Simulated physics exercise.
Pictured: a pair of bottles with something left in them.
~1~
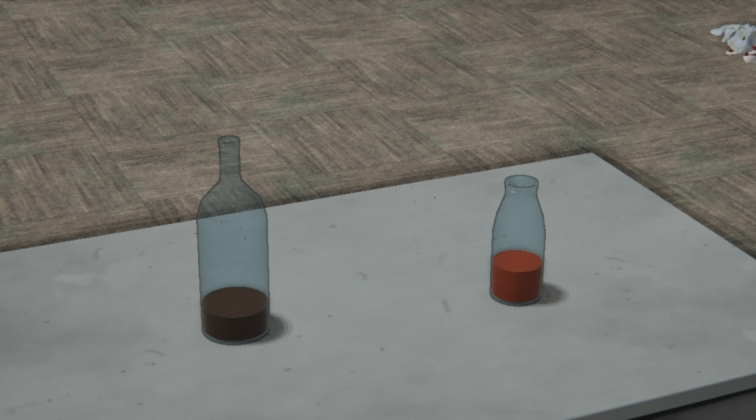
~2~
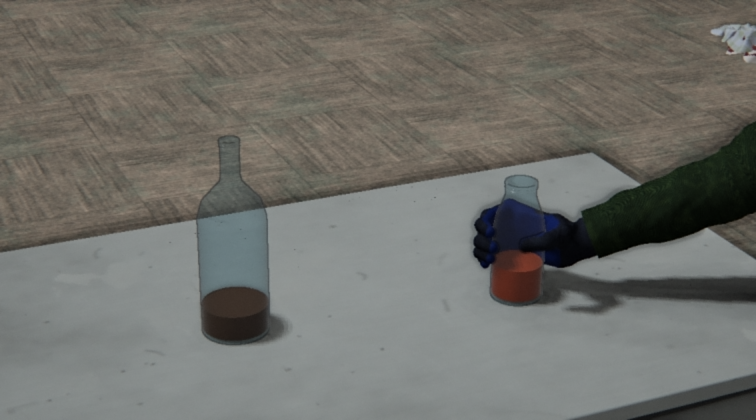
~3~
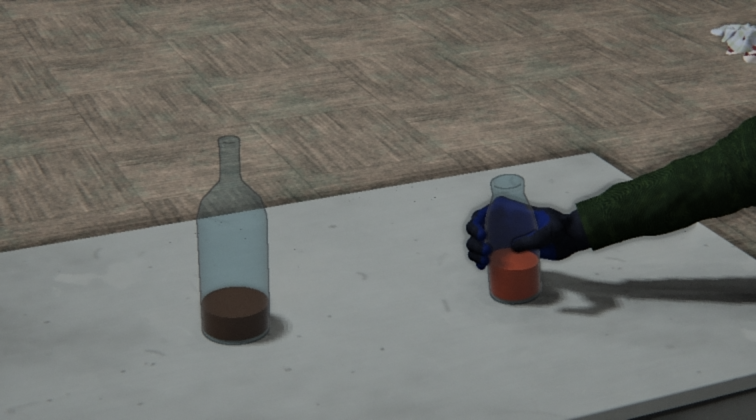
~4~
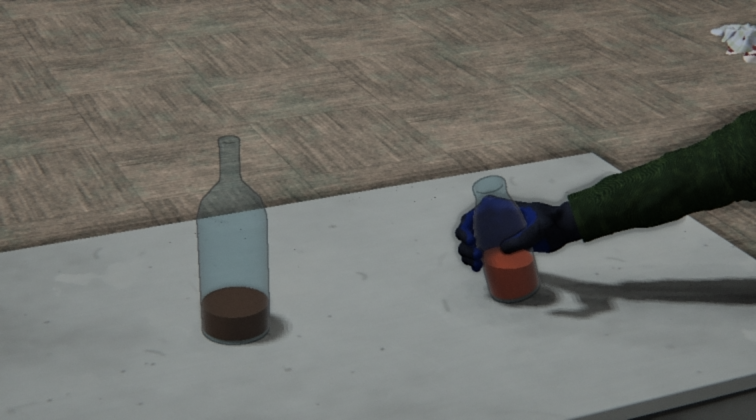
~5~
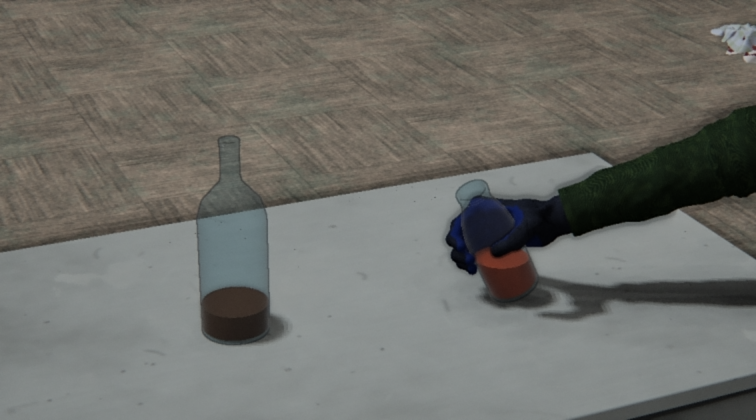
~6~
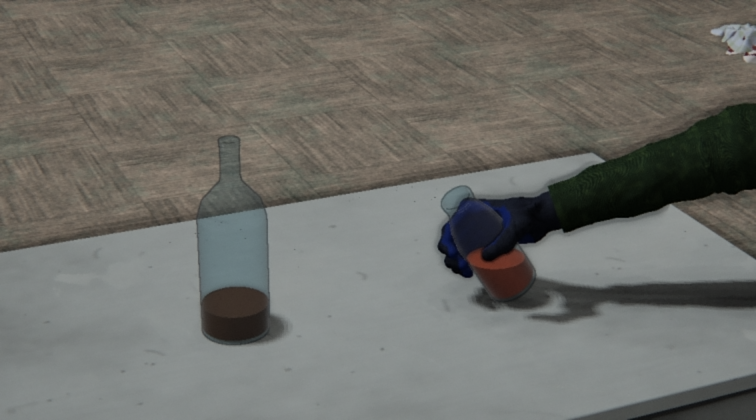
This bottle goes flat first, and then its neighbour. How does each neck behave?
Here is how they behave: Left bottle keeps everything in; right bottle lets it run out.
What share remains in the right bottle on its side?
It keeps about 50 per cent of what it had.
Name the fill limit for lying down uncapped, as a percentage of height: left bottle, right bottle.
The first comes to close to 26 in a hundred, the second to 14.
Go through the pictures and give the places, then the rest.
Both stand upright; right bottle (519, 237) about a quarter full, open; left bottle (233, 234) nearly empty, open, in the first frame.
A hand takes the right bottle; right bottle about a quarter full, surface at (517, 261); left bottle nearly empty, surface at (235, 302), in the second frame.
The right bottle is going over; right bottle (511, 236) about a quarter full; left bottle (233, 234) nearly empty, in the third frame.
The right bottle is going over; right bottle about a quarter full, surface at (508, 258); left bottle nearly empty, surface at (235, 302), in the fourth frame.
The right bottle is going over; right bottle (493, 236) tipped 25°; left bottle (233, 234) nearly empty, in the fifth frame.
The right bottle is going over; right bottle (483, 239) tipped 35°, open; left bottle nearly empty, surface at (235, 302), open, in the sixth frame.
Soon after, the right bottle is nearly down; right bottle, nothing comes out.
Later, the right bottle lies flat; right bottle, it is running out of the neck.
In the end, both lie flat; right bottle, it is running out of the neck; left bottle, nothing comes out.
